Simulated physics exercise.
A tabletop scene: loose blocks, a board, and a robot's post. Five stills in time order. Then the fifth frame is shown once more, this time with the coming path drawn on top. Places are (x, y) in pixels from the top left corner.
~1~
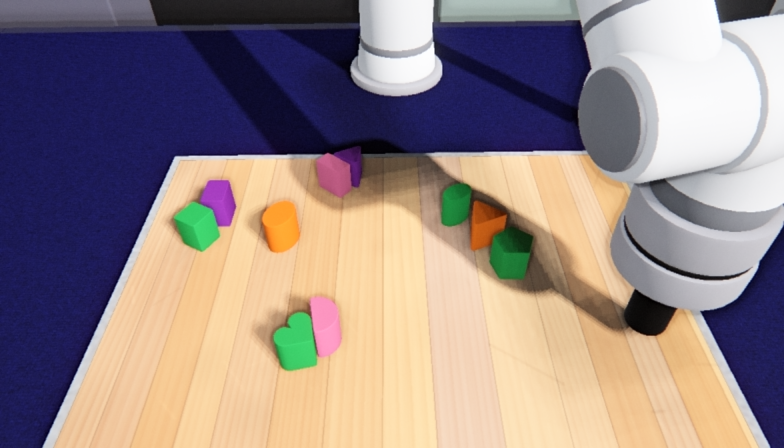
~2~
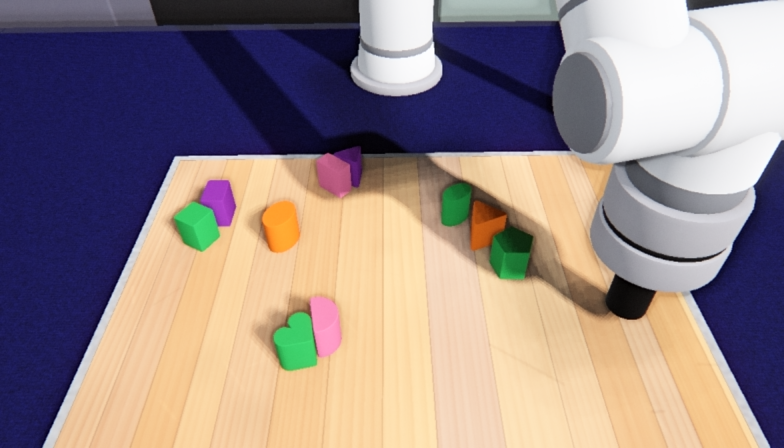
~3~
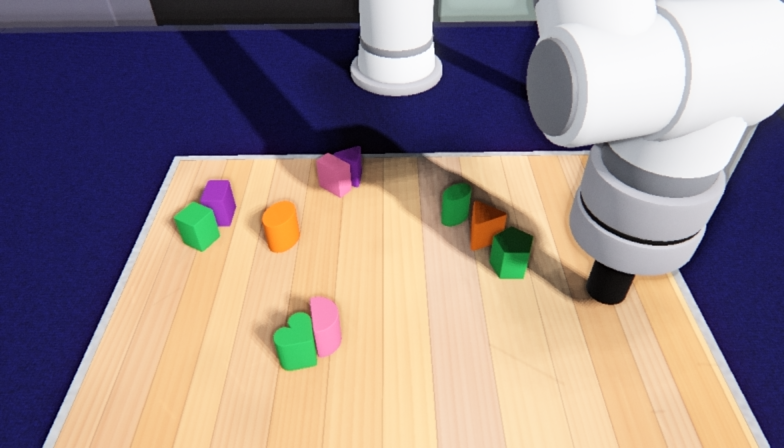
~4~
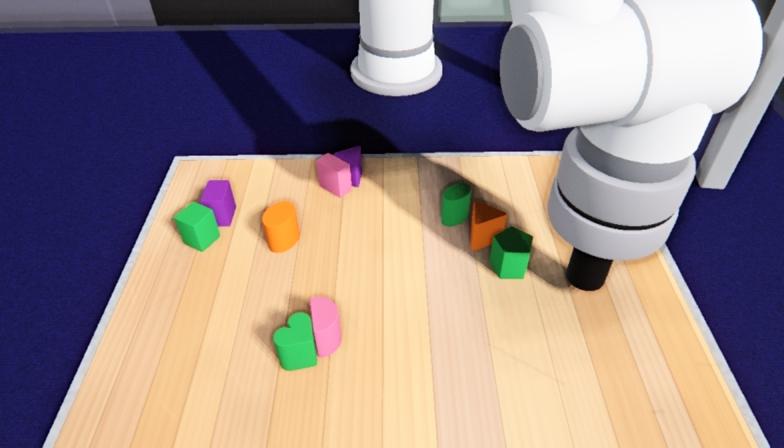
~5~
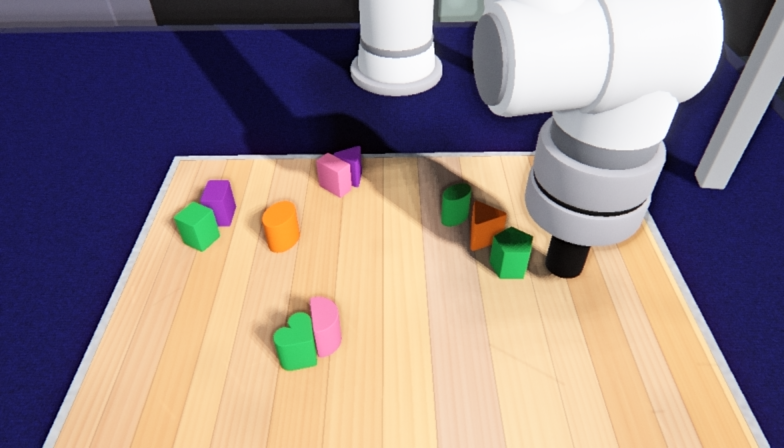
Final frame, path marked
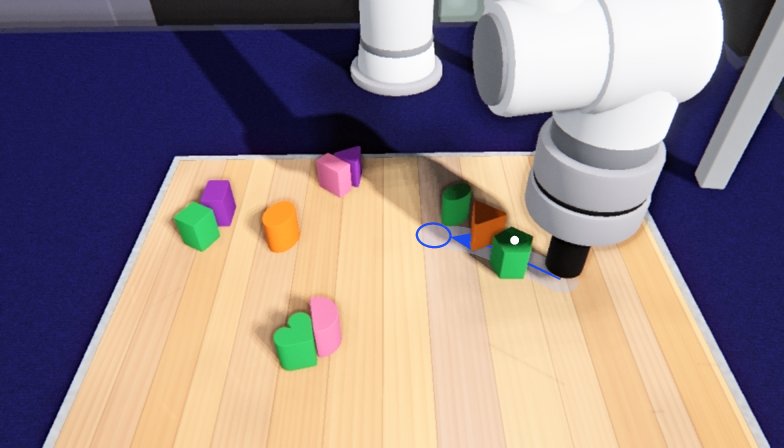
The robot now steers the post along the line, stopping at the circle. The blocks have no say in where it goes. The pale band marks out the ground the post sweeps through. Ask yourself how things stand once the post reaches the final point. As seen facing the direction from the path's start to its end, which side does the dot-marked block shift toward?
It will end up to the left.
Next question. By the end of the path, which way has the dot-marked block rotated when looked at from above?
From overhead, the rotation is counterclockwise.
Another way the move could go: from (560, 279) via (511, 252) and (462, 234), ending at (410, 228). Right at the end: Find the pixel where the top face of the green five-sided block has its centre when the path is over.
So, by the moment the path ends, you'll find the top centre of the green five-sided block at (473, 235).
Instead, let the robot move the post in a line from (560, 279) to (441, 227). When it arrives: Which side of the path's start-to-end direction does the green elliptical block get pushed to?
It heads right.
The drawn path runs from (560, 279) through (497, 249) to (434, 235); the dot is on the green five-sided block.
The first path, step by step. One third of the way, post at (520, 246); green five-sided block at (488, 235), turned 30° anticlockwise.
Two thirds of the way, post at (478, 229); green elliptical block at (444, 183), turned 20° clockwise; orange triangular piece at (459, 200); green five-sided block at (460, 234), turned 75° anticlockwise.
At the end, post at (434, 222); green elliptical block at (436, 175), turned 60° clockwise; orange triangular piece at (427, 191), turned 20° clockwise; green five-sided block at (454, 236), turned 95° anticlockwise.
